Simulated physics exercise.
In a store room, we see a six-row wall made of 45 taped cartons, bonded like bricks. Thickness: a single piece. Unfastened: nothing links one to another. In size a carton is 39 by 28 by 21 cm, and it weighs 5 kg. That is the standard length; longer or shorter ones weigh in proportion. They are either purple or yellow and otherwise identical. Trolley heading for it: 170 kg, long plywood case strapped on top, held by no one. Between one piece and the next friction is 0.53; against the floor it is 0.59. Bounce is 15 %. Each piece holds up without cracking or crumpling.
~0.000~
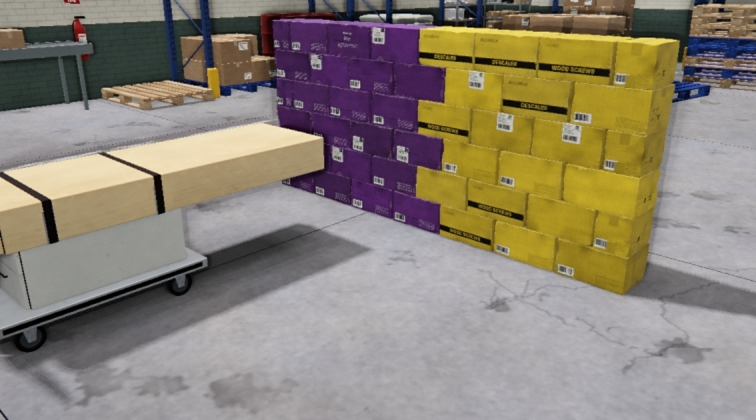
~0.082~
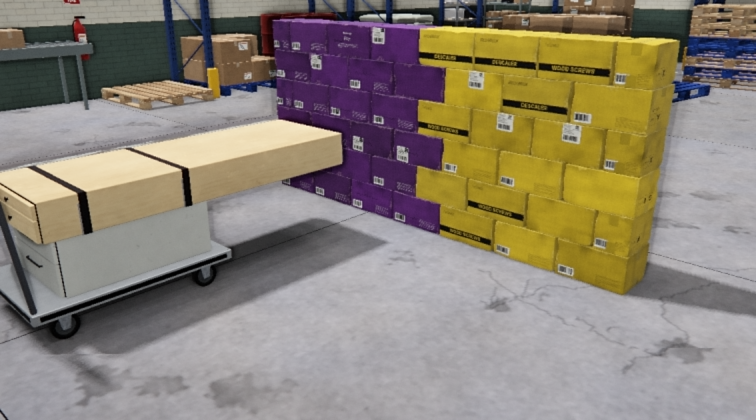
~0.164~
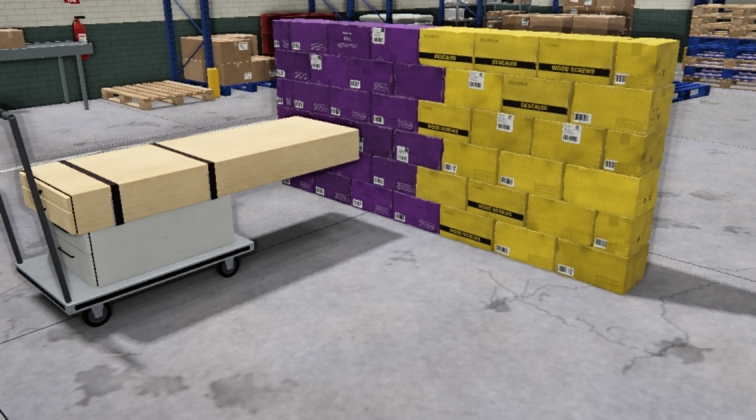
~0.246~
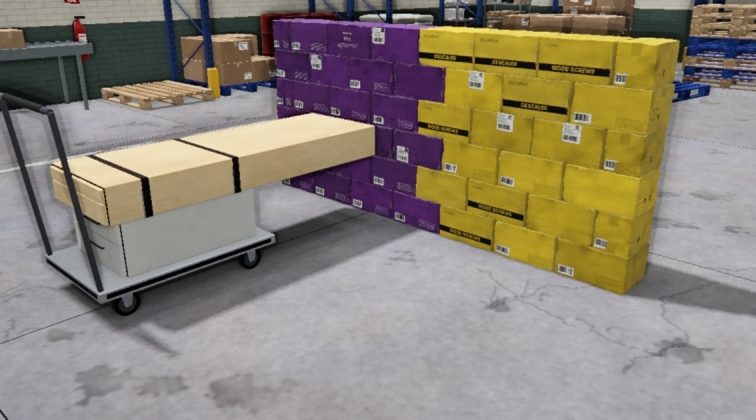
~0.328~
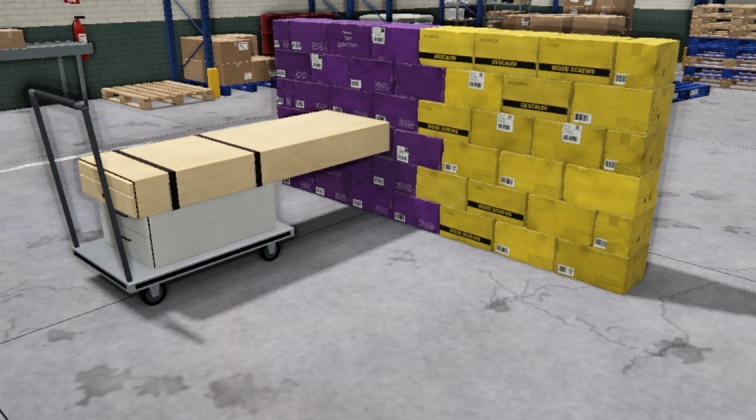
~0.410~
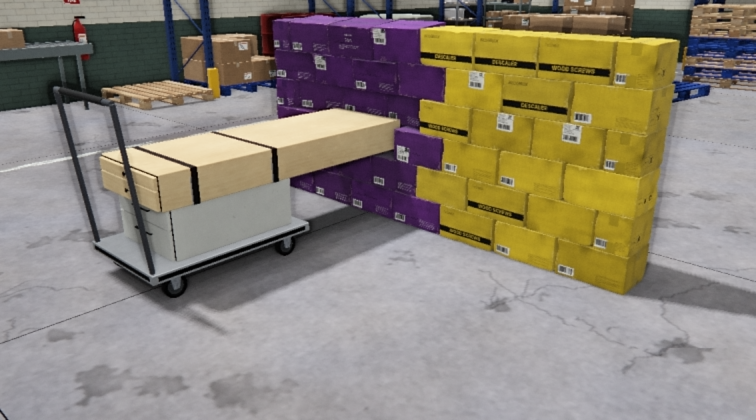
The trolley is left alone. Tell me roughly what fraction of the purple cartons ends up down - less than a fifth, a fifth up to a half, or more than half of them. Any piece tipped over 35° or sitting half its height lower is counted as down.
Down at the end: More than half.
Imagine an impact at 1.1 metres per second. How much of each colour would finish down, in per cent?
Purple 60%, yellow 0%.
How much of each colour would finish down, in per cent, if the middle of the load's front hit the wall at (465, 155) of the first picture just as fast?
Then purple ends 20 per cent down and yellow 70 per cent.
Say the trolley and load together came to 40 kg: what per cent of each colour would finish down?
You'd get purple 0 and yellow 0 percent.
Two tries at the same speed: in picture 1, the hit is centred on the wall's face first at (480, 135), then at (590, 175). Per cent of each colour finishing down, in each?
Down by colour - purple: 20%, then 0%; yellow: 60%, then 70%.
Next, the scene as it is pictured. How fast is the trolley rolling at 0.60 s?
Speed: Around 1.0 m/s.
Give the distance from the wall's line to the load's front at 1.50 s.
It has gone roughly 105 centimetres beyond.
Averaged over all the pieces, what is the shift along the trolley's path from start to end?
Mean shift: Roughly 35 cm.
After 0.60 s, load 35 cm past the wall's line, still rolling; none of the 24 purple cartons down (0 of 45 in all colours); top purple carton 50 mm from its place.
After 1.02 s, load 73 cm past the wall's line, still rolling; 7 of the 24 purple cartons down (7 of 45 in all colours); top purple carton 12° from how it stood.
After 1.50 s, load 1.04 m past the wall's line, still rolling; 16 of the 24 purple cartons down (17 of 45 in all colours); top purple carton 59° from how it stood, 23 cm lower.
After 2.00 s, load 1.08 m past the wall's line, stopped; 16 of the 24 purple cartons down (17 of 45 in all colours); top purple carton on its side.
In the end (3.0 s), load 1.08 m past the wall's line, stopped; 16 of the 24 purple cartons down (17 of 45 in all colours); top purple carton on its side; top yellow carton unmoved. That is 67 per cent. From the last view, middles, top purple carton near (366, 136), top yellow carton near (647, 63).
